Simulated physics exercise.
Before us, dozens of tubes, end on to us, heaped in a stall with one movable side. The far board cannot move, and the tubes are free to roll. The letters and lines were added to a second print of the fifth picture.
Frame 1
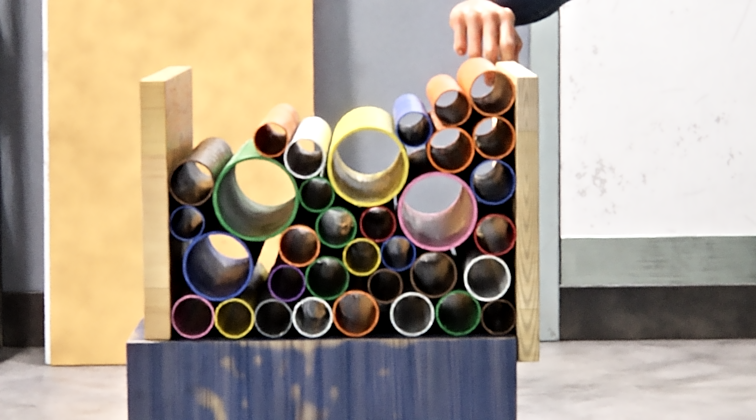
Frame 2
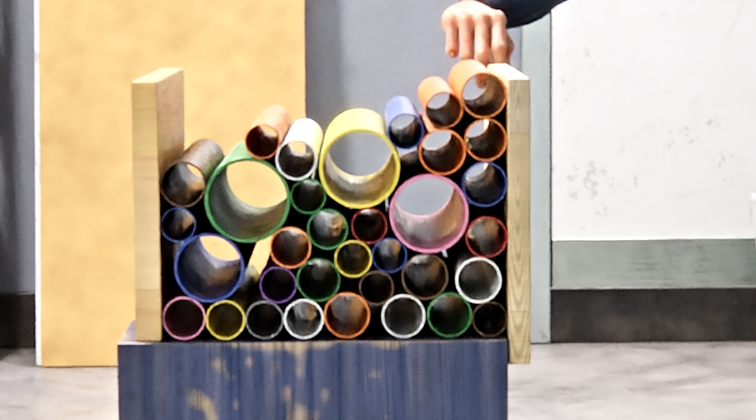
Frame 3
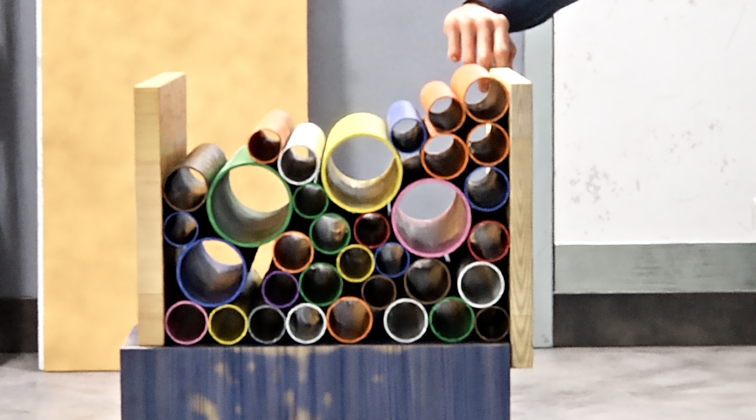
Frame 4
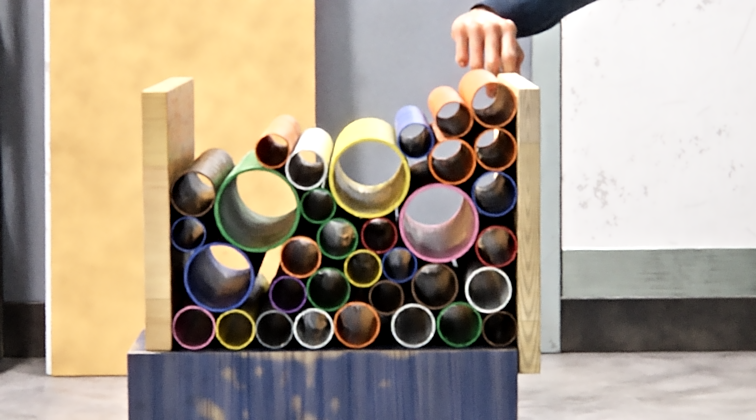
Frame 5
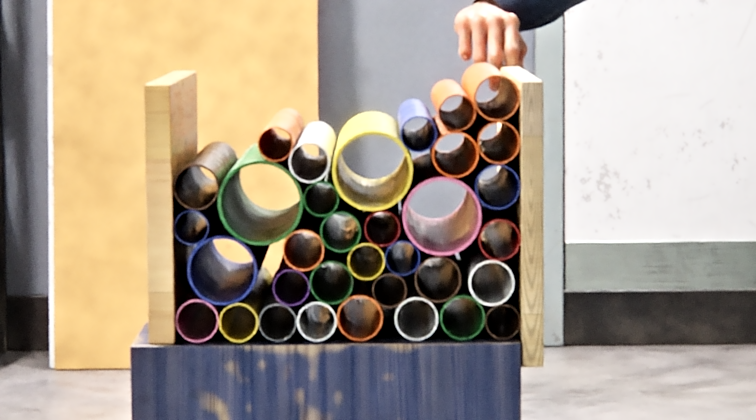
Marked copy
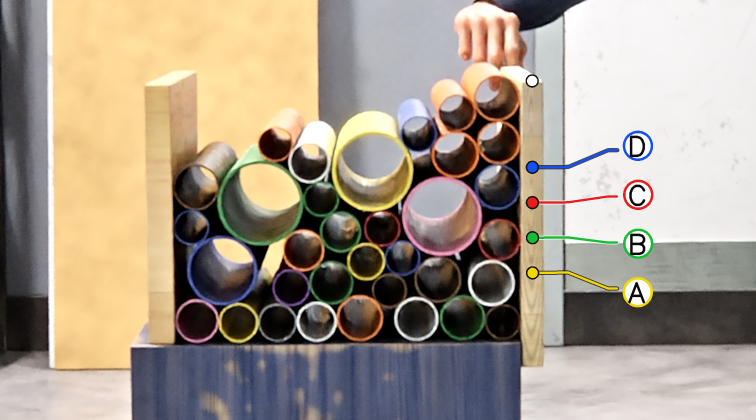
The view shifts slightly left, then back right, while colored tubes of mixed sizes sit stacked between two upright boards on a dark block; a hand stays above the right board, and nothing in the pile visibly moves.
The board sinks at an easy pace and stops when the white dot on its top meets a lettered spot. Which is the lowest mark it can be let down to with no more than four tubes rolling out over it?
It can be let down to C.
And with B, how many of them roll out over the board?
The count is five.
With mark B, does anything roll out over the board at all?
Yes.
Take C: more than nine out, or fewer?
It loses fewer than nine.
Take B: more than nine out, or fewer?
Fewer than nine.
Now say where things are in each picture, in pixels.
An orange tube (450, 149); a blue tube (414, 129); side board (514, 199), in the first picture.
Side board (506, 201); a pink tube (184, 318), in the second picture.
A white tube (406, 320); a brown tube (379, 292), in the third picture.
A blue tube (399, 265); a yellow tube (369, 178), in the fourth picture.
An orange tube (455, 154); a blue tube (418, 134); side board (519, 204), in the fifth picture.
On the marked copy, A at (533, 273); B at (533, 238); C at (533, 202); D at (532, 168); the white dot at (532, 81).
With C. Early on, top of the board (520, 142).
Further on, top of the board (520, 202).
At the end, top of the board (520, 202), two out over the board.
As for the rest, A more than four out over the board; B five out over the board; D none out over the board.
